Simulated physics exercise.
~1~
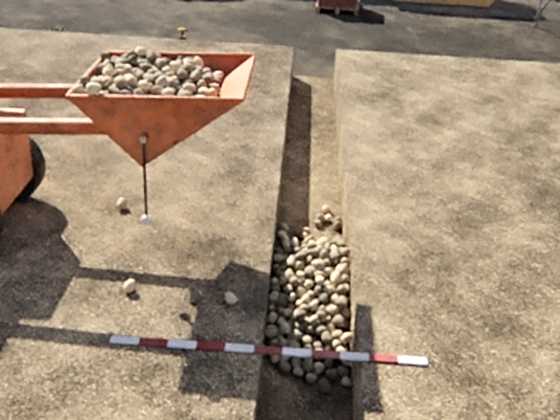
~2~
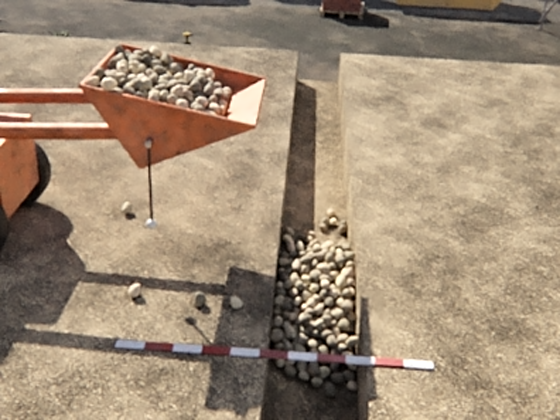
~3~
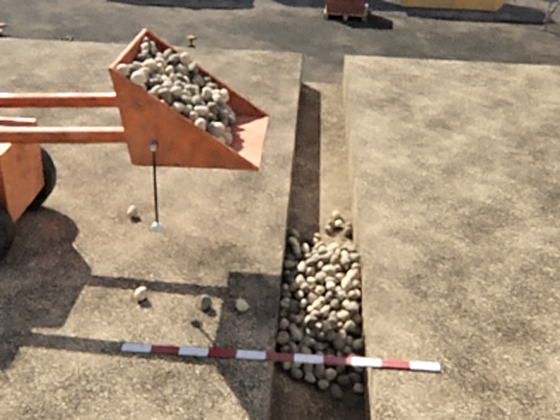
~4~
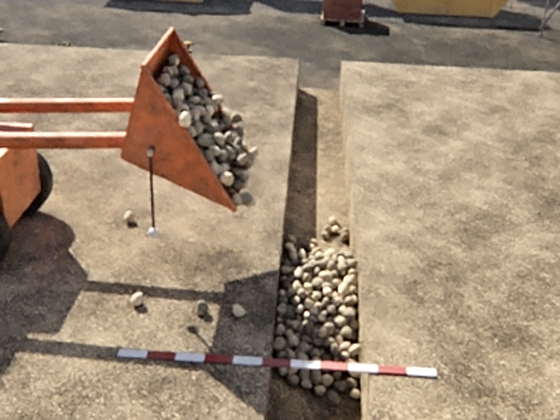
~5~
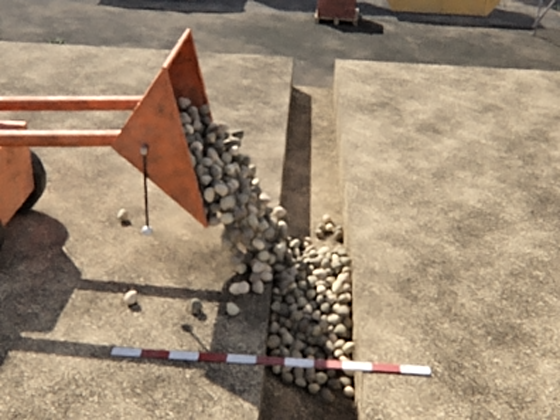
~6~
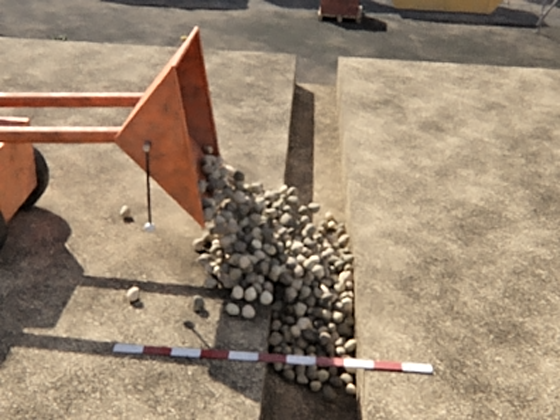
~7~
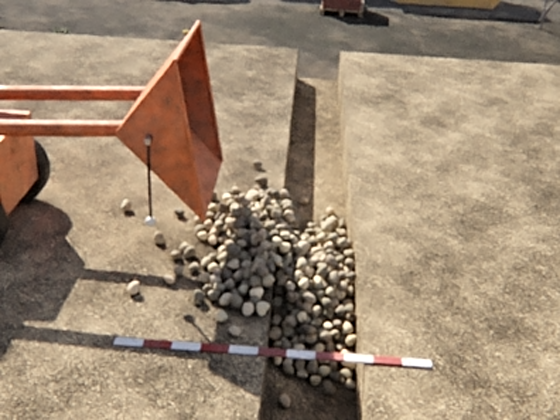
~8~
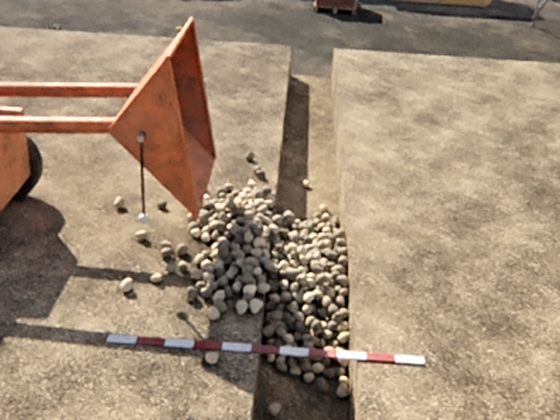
In the video, an orange loader bucket full of rounded stones tips forward beside a trench already partly filled with similar stones, and its load pours out to the right, leaving the bucket empty and the stones heaped across the trench's left edge and inside it.
